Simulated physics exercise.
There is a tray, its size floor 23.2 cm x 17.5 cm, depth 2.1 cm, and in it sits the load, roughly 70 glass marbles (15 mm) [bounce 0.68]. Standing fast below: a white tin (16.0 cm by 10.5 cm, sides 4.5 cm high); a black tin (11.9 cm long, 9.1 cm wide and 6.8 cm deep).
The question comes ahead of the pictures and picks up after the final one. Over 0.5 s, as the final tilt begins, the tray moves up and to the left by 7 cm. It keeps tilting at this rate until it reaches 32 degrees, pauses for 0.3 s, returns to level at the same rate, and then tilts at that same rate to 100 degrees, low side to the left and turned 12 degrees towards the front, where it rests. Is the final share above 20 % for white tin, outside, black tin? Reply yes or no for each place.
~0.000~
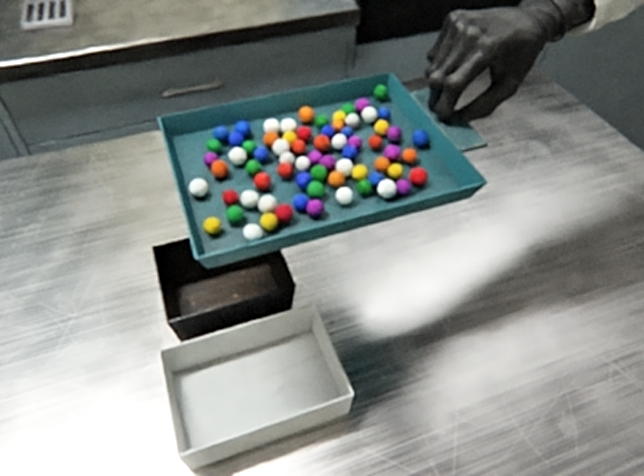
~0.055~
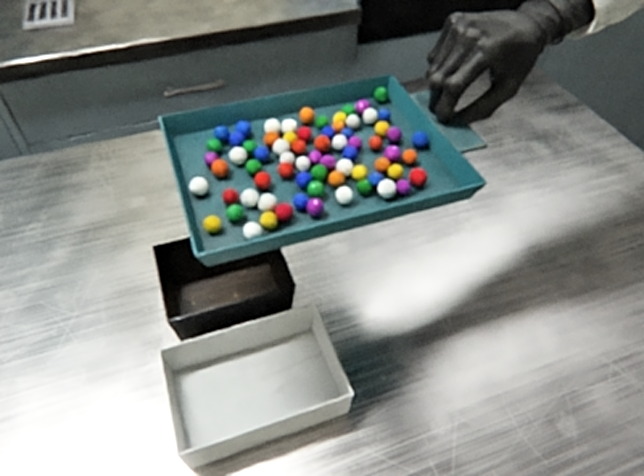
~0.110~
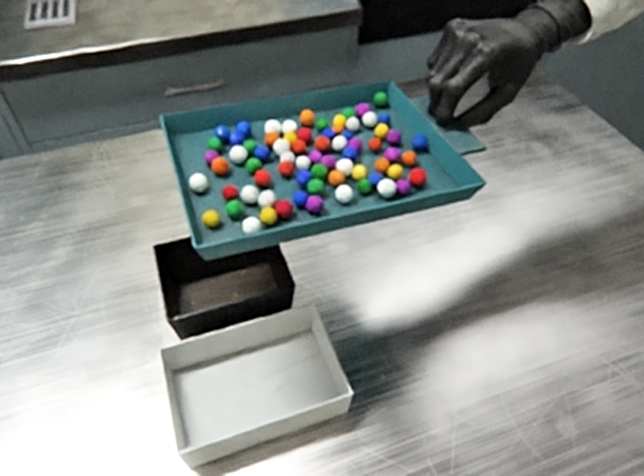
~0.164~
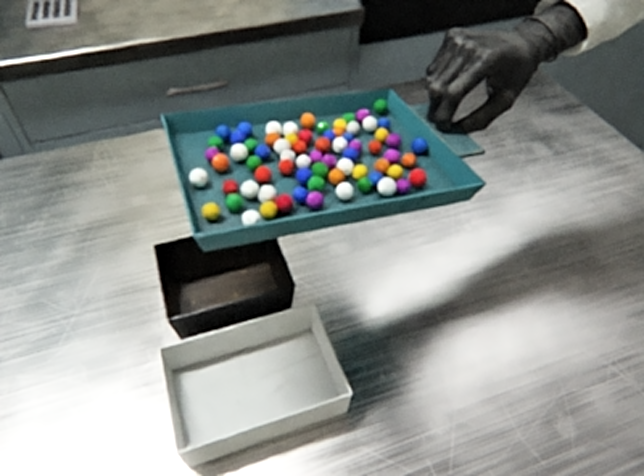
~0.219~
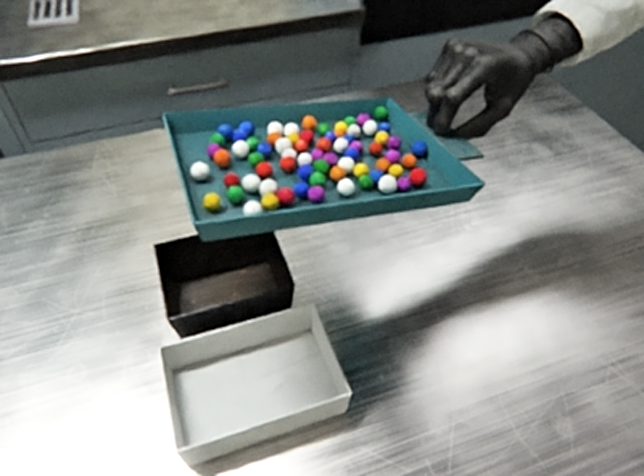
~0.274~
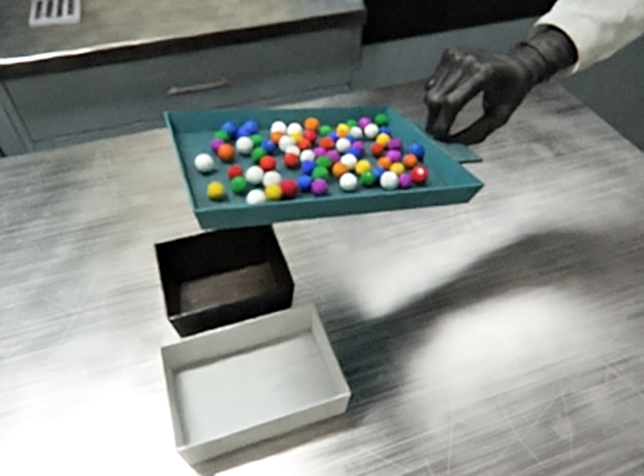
White tin: Yes, outside everything: Yes, black tin: Yes.
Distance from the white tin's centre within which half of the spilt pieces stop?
That comes to some 38 cm from the centre.
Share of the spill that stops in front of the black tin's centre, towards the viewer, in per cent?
I'd say somewhere near 80 in a hundred.
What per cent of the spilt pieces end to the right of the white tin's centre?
About 10 %.
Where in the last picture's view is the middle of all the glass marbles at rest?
Around (212, 355).
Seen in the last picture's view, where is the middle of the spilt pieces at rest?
The middle of the spilt pieces sits near (79, 420) in the last picture.
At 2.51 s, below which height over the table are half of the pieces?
Roughly 10 centimetres.
Then, at 1.14 s, tilt 18 degrees; tray 95 %; middle of all pieces on or above the table near (345, 138).
After 1.85 s, tilt 24 degrees; tray 95 %; middle of all pieces on or above the table near (262, 107).
After 2.51 s, tilt 70 degrees; tray 45 %, black tin 10 %, white tin 15 %, outside 25 %; middle of all pieces on or above the table near (177, 301).
Then, at 3.14 s, tilt 100 degrees; black tin 35 %, white tin 35 %, outside 30 %; middle of all pieces on or above the table near (185, 355).
By 4.6 s all is still; tray 0 %, black tin 35 %, white tin 35 %, outside 30 %.
